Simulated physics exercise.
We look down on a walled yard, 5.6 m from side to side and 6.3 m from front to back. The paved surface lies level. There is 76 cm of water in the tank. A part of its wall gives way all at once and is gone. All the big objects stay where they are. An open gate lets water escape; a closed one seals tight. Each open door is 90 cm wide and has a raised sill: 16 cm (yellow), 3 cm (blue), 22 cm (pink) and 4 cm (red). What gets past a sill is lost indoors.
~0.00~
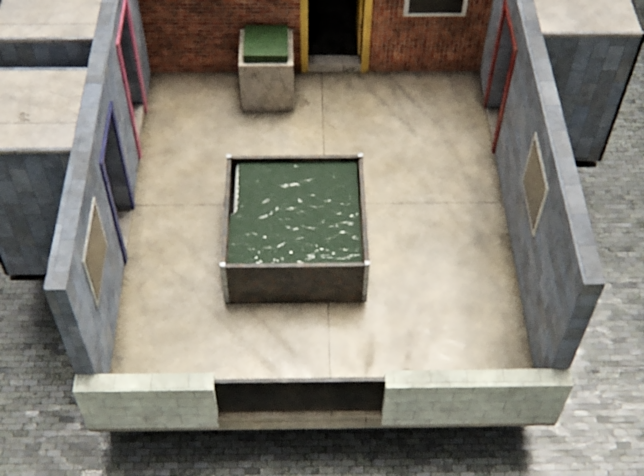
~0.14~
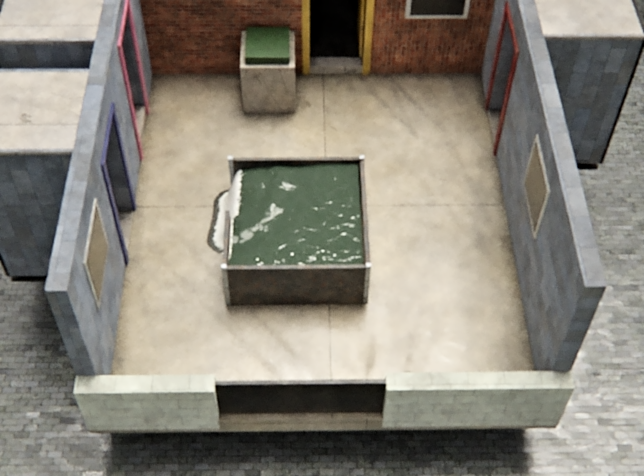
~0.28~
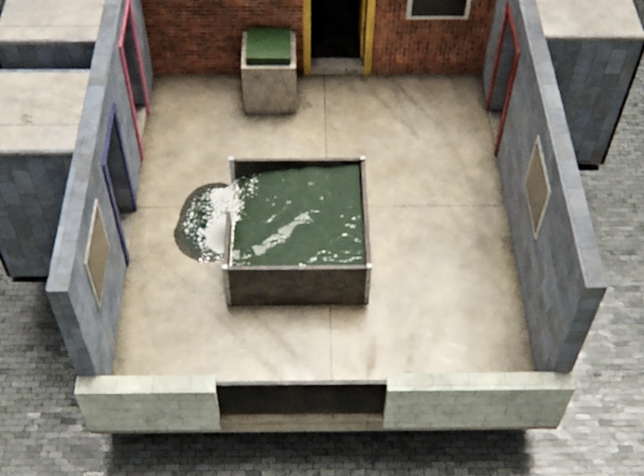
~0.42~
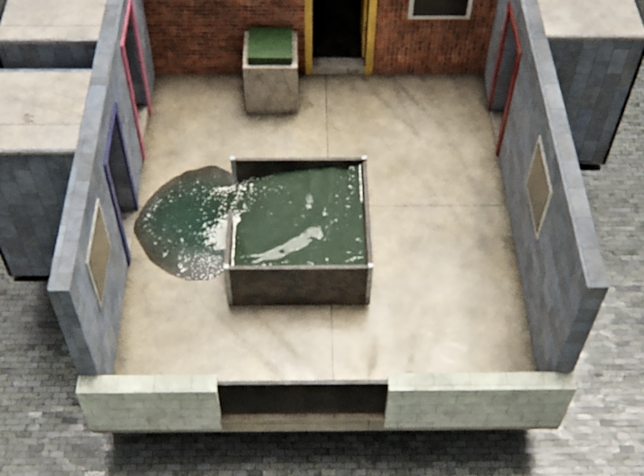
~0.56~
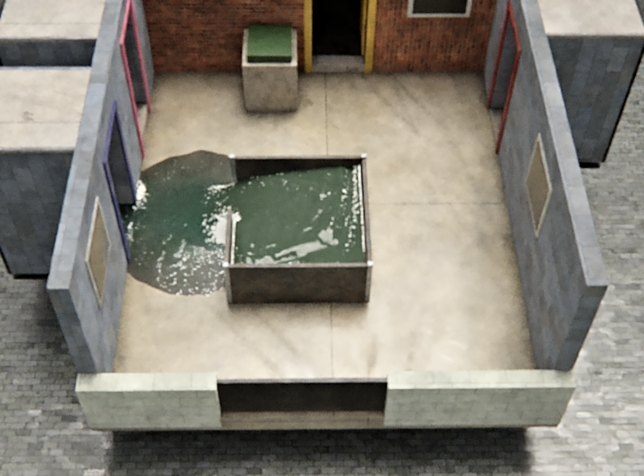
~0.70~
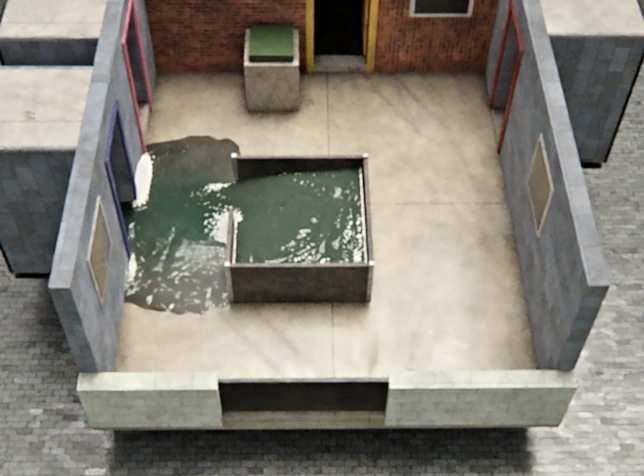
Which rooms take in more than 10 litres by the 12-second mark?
Within that time: At the yellow door it stays under the limit; at the blue door it exceeds the limit; at the pink door it keeps below the limit; at the red door it goes over the limit.
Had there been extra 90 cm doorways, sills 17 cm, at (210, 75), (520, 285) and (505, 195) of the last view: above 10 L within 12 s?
In turn: Past it, not over, below.
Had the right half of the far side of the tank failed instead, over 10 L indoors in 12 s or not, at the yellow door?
Against that limit: Yellow over.
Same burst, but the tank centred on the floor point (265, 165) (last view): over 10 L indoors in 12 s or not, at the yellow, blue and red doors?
Then: Yellow under, blue over, red past it.
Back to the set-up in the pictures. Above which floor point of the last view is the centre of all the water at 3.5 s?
Around (246, 210).
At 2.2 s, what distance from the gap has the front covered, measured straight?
Some 3.4 m out.
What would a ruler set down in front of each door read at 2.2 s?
In cm: Yellow 0, blue 18, pink 17, red 0.
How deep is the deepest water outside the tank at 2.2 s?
Roughly 36 cm.
After 1.4 s water covers 20 % of the floor and is deepest (44 cm) near (139, 200); yellow door not reached, blue door 20 cm at the sill, 198 L in, pink door 20 cm at the sill, 0 L in, red door not reached.
After 2.2 s water covers 25 % of the floor and is deepest (36 cm) near (156, 78); yellow door not reached, blue door 18 cm at the sill, 410 L in, pink door 17 cm at the sill, 0 L in, red door not reached.
After 3.5 s water covers 35 % of the floor and is deepest (28 cm) near (189, 78); yellow door 3 cm at the sill, 0 L in, blue door 16 cm at the sill, 627 L in, pink door 12 cm at the sill, 1 L in, red door not reached.
After 7.0 s water covers 75 % of the floor and is deepest (16 cm) near (152, 191); yellow door 1 cm at the sill, 0 L in, blue door 12 cm at the sill, 918 L in, pink door 11 cm at the sill, 1 L in, red door 3 cm at the sill, 0 L in.
After 12.0 s water covers 100 % of the floor and is deepest (8 cm) near (134, 237); yellow door 4 cm at the sill, 0 L in, blue door 7 cm at the sill, 1045 L in, pink door 5 cm at the sill, 1 L in, red door 6 cm at the sill, 28 L in.
